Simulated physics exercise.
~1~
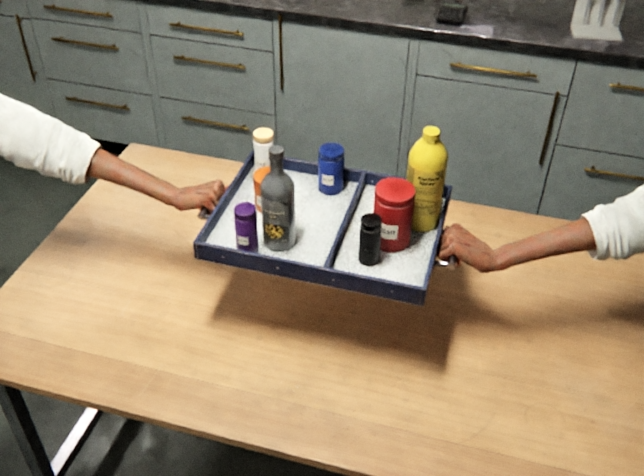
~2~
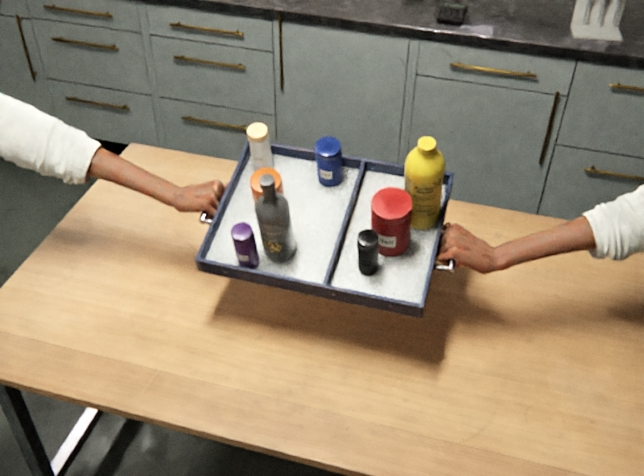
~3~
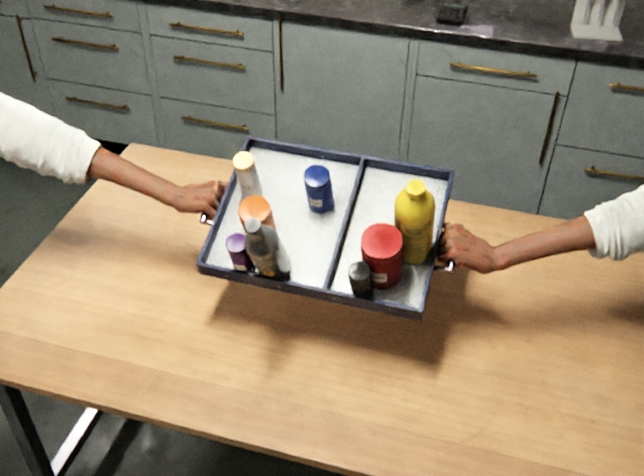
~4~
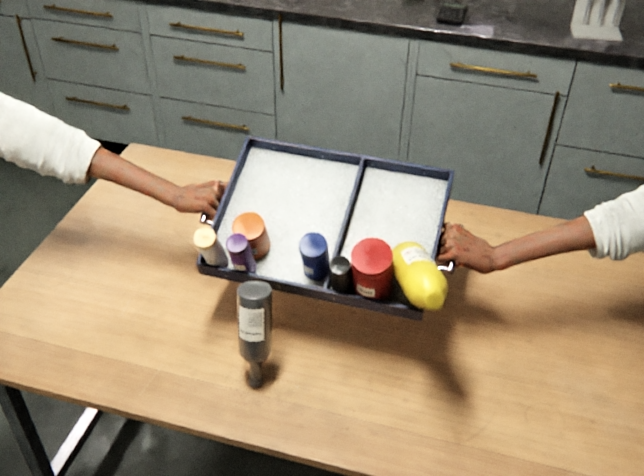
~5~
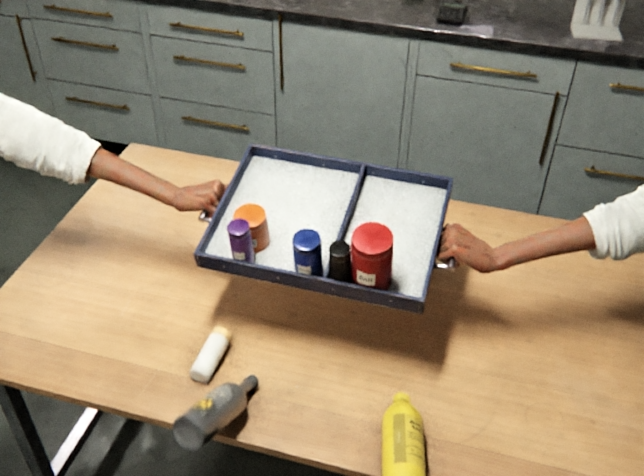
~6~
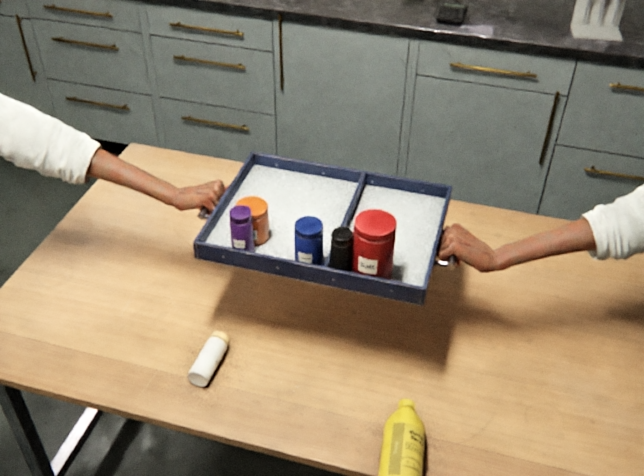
A hand-held tray tips toward the viewer, drops three containers, then levels with five aboard.
